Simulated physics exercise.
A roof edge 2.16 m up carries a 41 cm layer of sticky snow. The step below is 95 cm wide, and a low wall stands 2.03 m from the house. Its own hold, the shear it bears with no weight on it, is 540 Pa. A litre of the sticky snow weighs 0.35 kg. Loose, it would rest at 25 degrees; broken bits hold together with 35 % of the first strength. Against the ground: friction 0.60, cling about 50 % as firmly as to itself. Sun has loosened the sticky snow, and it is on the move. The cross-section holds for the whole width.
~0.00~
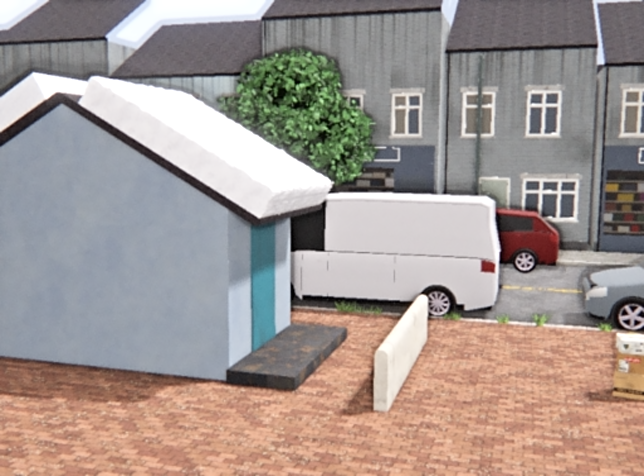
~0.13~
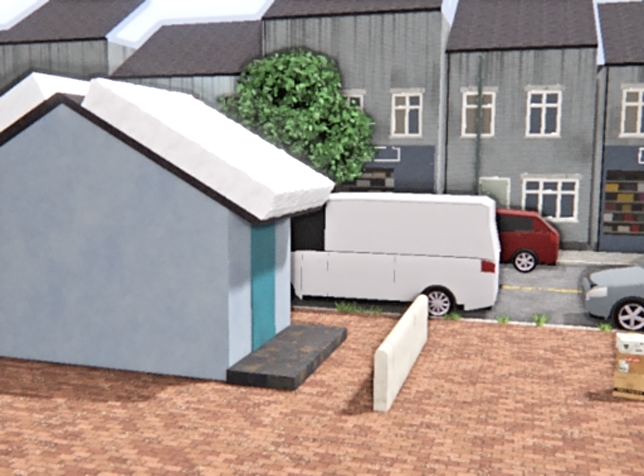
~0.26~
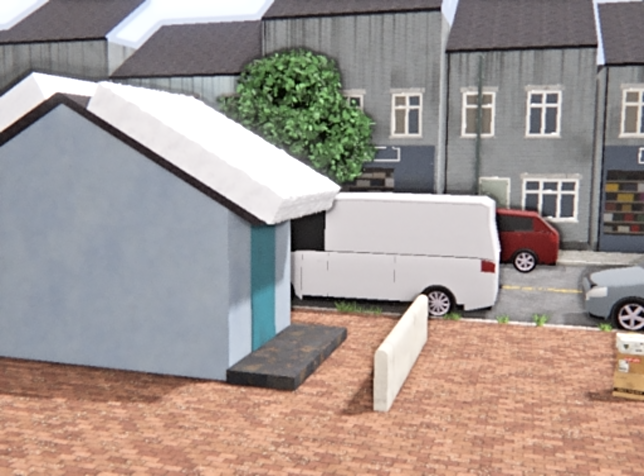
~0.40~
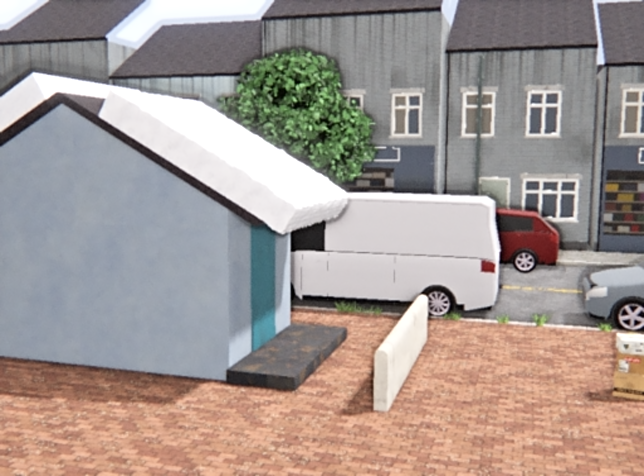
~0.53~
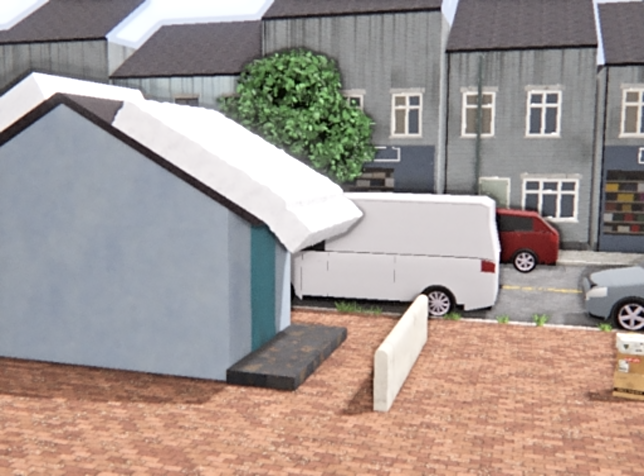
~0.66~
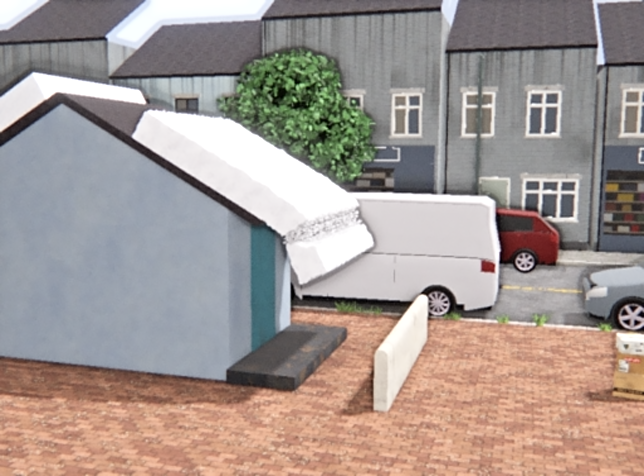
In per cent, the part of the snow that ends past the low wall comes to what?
About 32 %.
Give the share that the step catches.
Some 10 per cent.
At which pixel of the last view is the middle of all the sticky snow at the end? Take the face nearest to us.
Around (398, 384).
By 1.09 s, 46 % is still on the roof and 0 % is past the low wall.
By 1.59 s, none is still on the roof and 32 % is past the low wall.
By 2.10 s, none is still on the roof and 32 % is past the low wall.
By 2.60 s, none is still on the roof and 32 % is past the low wall.
By 2.70 s, at the end, none is still on the roof and 32 % is past the low wall.
